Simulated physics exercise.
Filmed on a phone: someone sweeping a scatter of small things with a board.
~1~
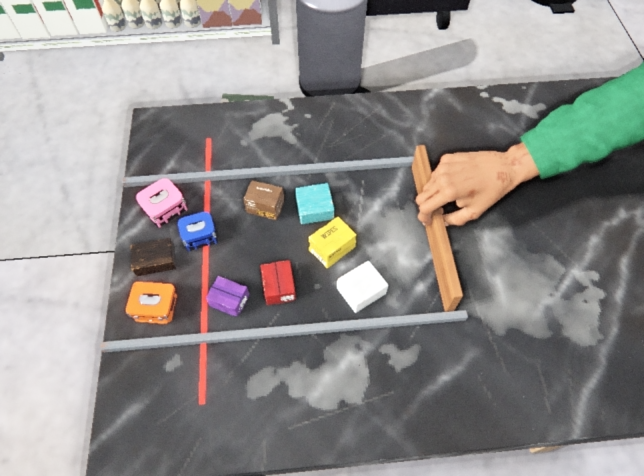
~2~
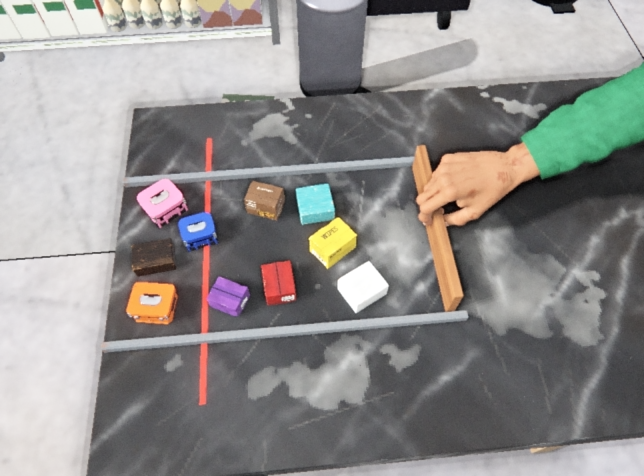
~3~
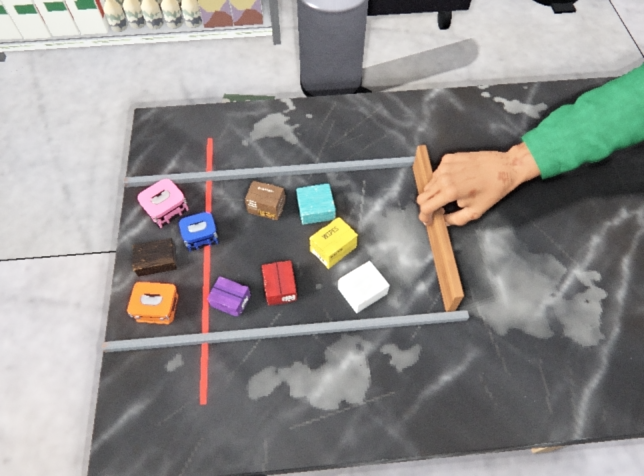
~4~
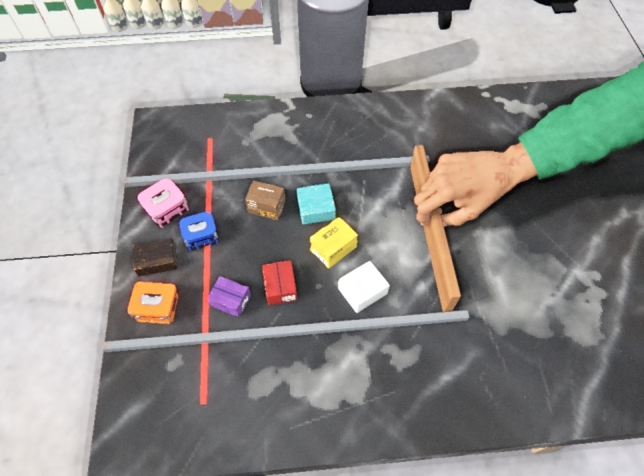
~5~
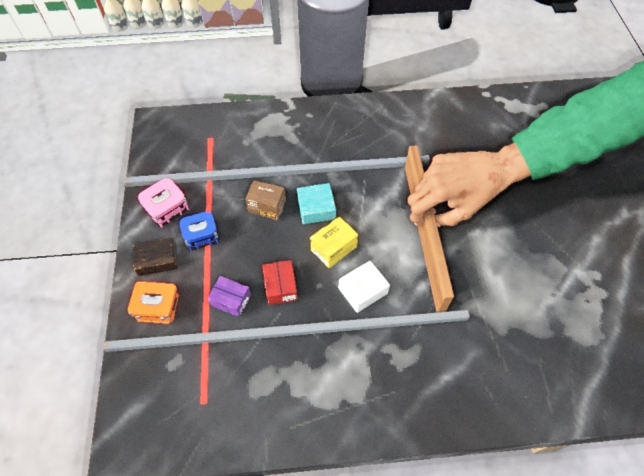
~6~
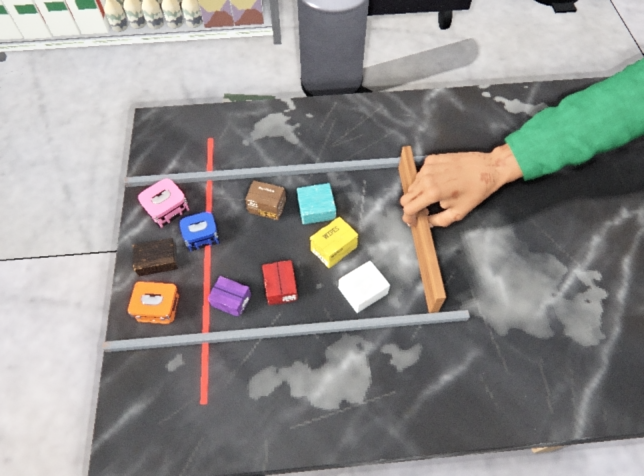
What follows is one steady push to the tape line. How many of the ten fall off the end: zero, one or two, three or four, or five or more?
In the end the number that fall off is one or two.
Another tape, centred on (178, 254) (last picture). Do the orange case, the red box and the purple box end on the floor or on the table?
The orange case is lost, the red box is kept, the purple box tumbles off.
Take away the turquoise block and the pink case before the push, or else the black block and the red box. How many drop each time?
The counts: 1 and 0.
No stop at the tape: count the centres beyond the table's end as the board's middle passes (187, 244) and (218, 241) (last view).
Past the end: 3 and 1.
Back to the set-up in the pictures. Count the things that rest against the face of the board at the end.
In contact: 3.
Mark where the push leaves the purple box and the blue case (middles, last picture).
About (118, 311), and the other about (156, 233).
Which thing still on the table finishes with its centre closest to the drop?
It is the pink case.
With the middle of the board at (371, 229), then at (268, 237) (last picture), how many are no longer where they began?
The counts are 1 and 8.
Early on, none off yet; black block at rest near (155, 257); orange case at rest near (155, 303); pink case at rest near (164, 203).
A while later, none off yet; black block at rest near (155, 257); orange case moving near (149, 304); pink case at rest near (164, 203).
Finally, the number that fall off is one or two; lost, orange case.
